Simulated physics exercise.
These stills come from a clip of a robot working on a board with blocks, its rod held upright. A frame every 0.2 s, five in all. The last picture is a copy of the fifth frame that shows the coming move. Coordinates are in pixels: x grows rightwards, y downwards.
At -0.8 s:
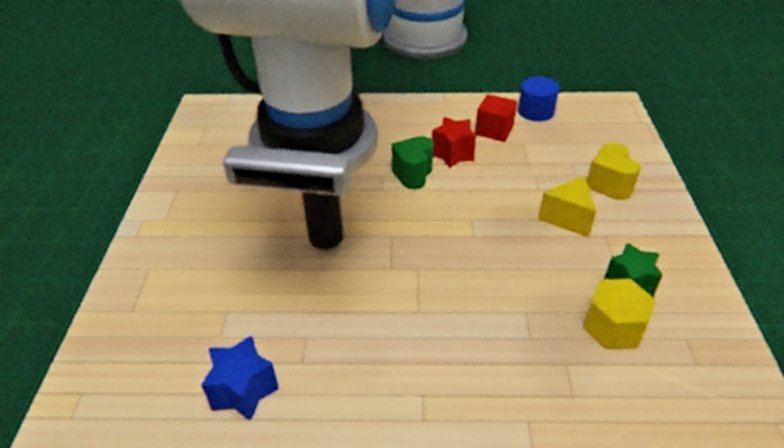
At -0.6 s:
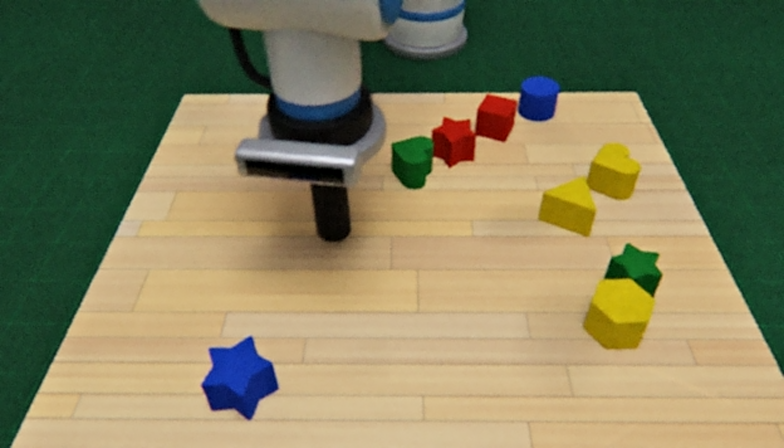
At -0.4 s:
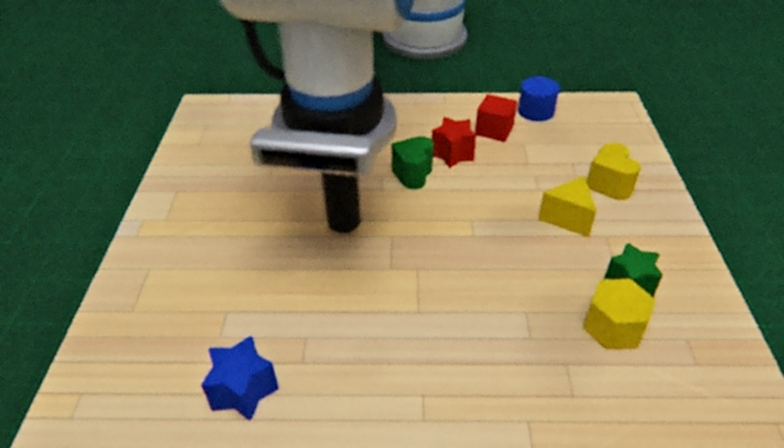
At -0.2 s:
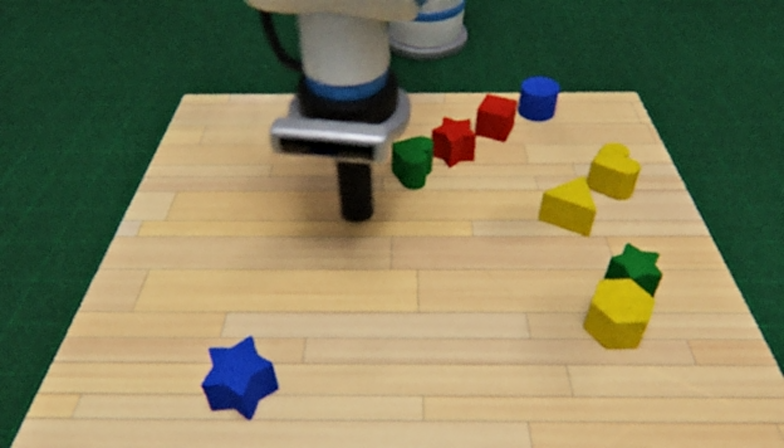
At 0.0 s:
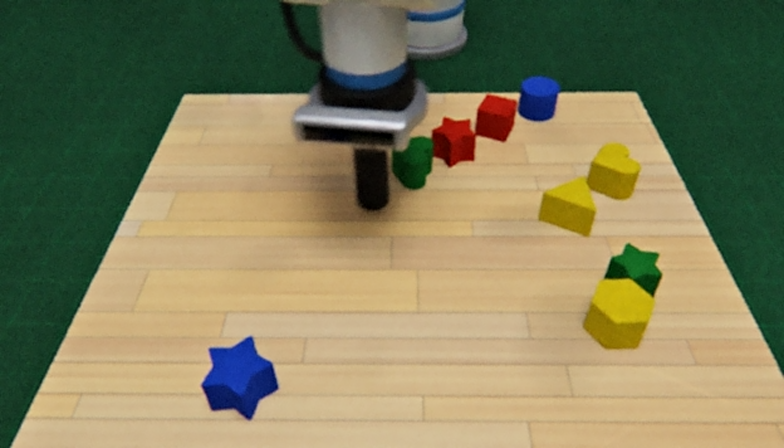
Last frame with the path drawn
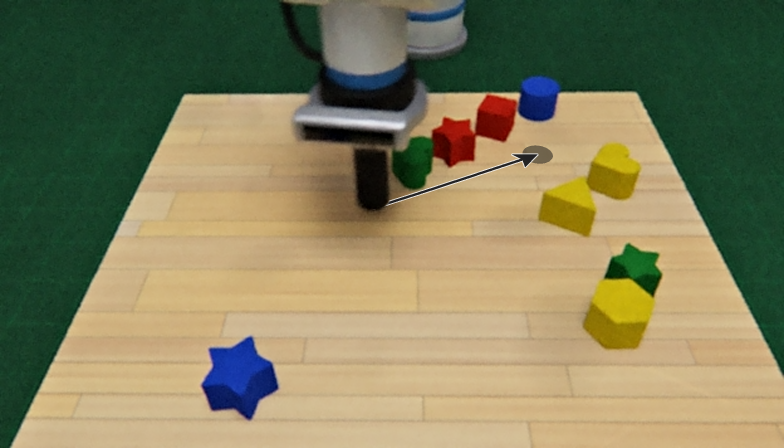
A robot arm with a black rod moves steadily right and slightly away over a wooden board, nearing the green heart block beside a red star, while the scattered blue, red, green and yellow blocks all stay still.
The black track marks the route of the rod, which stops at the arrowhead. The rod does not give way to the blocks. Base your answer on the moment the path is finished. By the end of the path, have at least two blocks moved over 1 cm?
It seems not.
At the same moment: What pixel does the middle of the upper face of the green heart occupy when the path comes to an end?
It is going to be at (427, 139).
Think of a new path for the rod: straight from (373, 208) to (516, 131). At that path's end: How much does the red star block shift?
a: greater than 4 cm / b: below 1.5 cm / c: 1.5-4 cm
Correct choice: A.
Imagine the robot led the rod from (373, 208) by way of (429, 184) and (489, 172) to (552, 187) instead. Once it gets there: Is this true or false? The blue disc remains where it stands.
True - the claim holds.
The line goes in a line from (373, 208) to (538, 154).
What follows on the original path. One third of the way, rod (434, 181); green heart (424, 141), turned 50° anticlockwise.
Two thirds of the way, rod (489, 163); green heart (427, 139), turned 65° anticlockwise.
At the end, rod (539, 147); green heart (427, 139), turned 65° anticlockwise; red star block unmoved.
